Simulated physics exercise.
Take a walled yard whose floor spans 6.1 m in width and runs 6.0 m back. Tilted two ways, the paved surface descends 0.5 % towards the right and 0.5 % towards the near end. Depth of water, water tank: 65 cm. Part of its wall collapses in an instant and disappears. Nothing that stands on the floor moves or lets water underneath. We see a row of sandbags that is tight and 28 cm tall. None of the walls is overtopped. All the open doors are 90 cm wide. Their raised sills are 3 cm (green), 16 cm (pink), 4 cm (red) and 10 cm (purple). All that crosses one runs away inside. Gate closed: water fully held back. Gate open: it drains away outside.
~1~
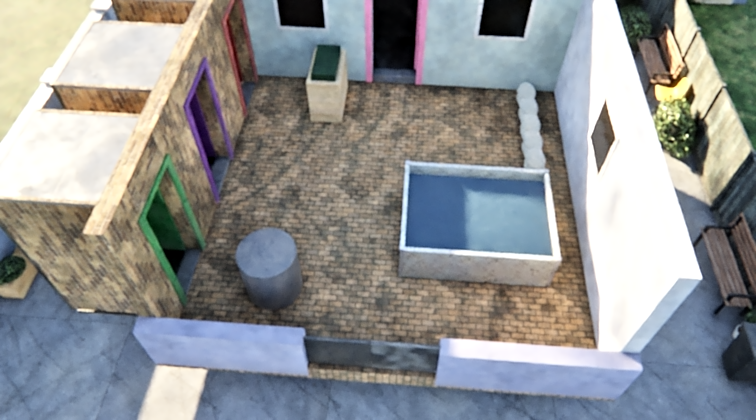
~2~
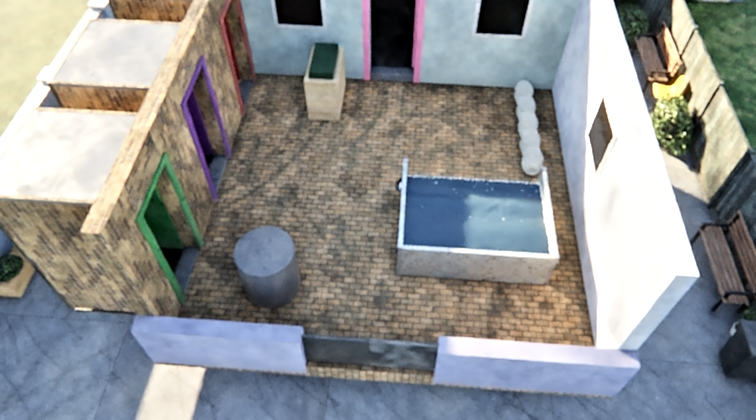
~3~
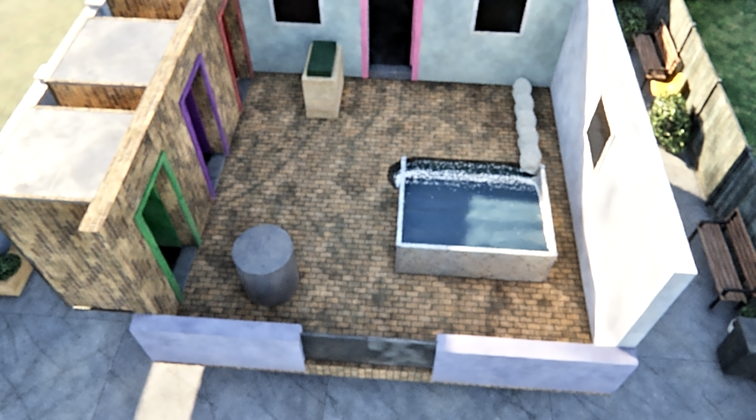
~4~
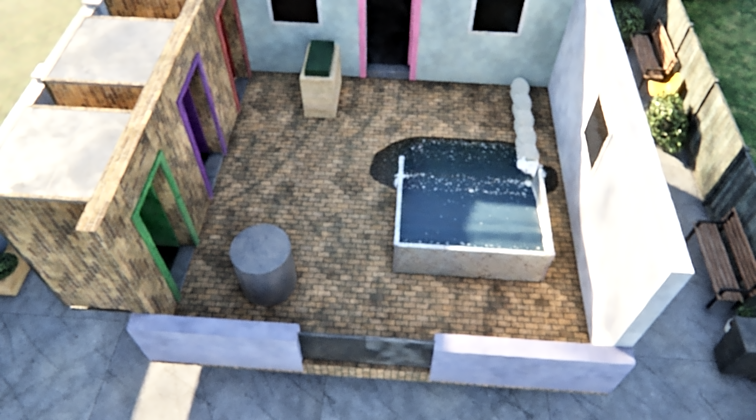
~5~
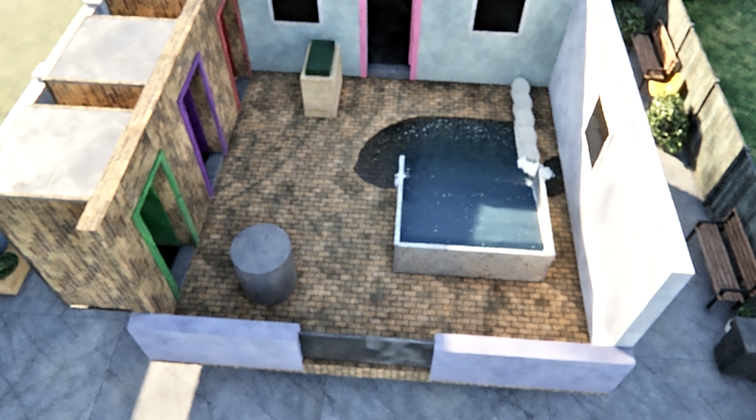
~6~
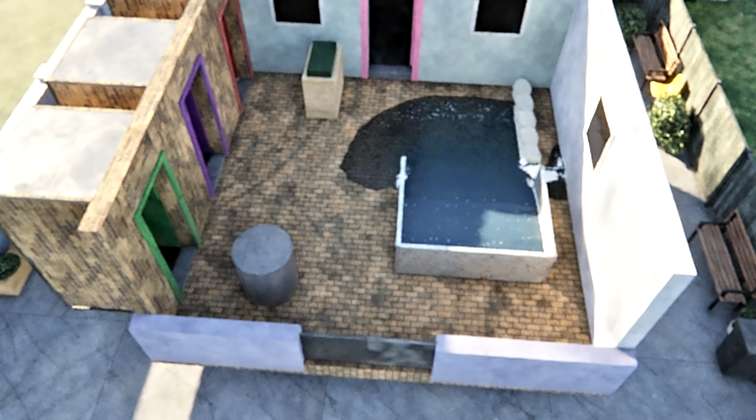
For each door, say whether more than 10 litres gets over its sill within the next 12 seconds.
Green door: Limit broken; pink door: Limit broken; red door: Limit broken; purple door: Limit unbroken.
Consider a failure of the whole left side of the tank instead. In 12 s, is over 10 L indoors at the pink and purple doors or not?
Pink door doesn't reach it, purple door surpasses it.
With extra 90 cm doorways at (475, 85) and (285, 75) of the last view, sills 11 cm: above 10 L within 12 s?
Door 1: Limit broken; door 2: Limit not reached.
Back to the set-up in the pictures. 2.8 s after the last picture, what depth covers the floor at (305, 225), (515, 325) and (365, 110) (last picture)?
The depths come out at 0, 0 and 24 centimetres, in the order listed.
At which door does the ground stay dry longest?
That's the green door.
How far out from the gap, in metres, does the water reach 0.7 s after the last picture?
Roughly 3.6 m.
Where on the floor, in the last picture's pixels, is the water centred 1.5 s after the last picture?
Its balance point lies near (453, 145).
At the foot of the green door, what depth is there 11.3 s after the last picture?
Around 5.5 cm deep.
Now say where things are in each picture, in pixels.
Still water, 65 cm deep, in the water tank at (477, 211), in the first frame.
The front is at (399, 188), 1.2 m from the gap on the water tank's far side; 0.4 m2 of floor is under water; 65 cm left at the back of the water tank, in the second frame.
Water pours out on the water tank's far side and has run 1.3 m, to (395, 170); typically 12 cm deep outside, 65 cm at the water tank's back, in the third frame.
Water pours out on the water tank's far side and has run 1.7 m, to (381, 157); typically 11 cm deep outside, 58 cm at the water tank's back, in the fourth frame.
The front is at (373, 142), 2.0 m from the gap on the water tank's far side; 4.7 m2 of floor is under water; 55 cm left at the back of the water tank, in the fifth frame.
Water pours out on the water tank's far side and has run 2.5 m, to (512, 105); typically 8 cm deep outside, 54 cm at the water tank's back, in the sixth frame.
Then, 0.7 s after the last picture water covers 35 % of the floor and is deepest (47 cm) near (490, 92); green door not reached, pink door 22 cm at the sill, 1 L in, red door not reached, purple door not reached.
Then, 1.5 s after the last picture water covers 40 % of the floor and is deepest (40 cm) near (508, 93); green door not reached, pink door 25 cm at the sill, 19 L in, red door not reached, purple door not reached.
Then, 2.8 s after the last picture water covers 50 % of the floor and is deepest (28 cm) near (347, 89); green door not reached, pink door 19 cm at the sill, 43 L in, red door 12 cm at the sill, 32 L in, purple door not reached.
Then, 6.3 s after the last picture water covers 95 % of the floor and is deepest (17 cm) near (268, 345); green door 9 cm at the sill, 25 L in, pink door 7 cm at the sill, 56 L in, red door 5 cm at the sill, 95 L in, purple door 7 cm at the sill, 0 L in.
Then, 11.3 s after the last picture water covers 95 % of the floor and is deepest (14 cm) near (521, 352); green door 6 cm at the sill, 78 L in, pink door 4 cm at the sill, 56 L in, red door 1 cm at the sill, 96 L in, purple door 4 cm at the sill, 0 L in.
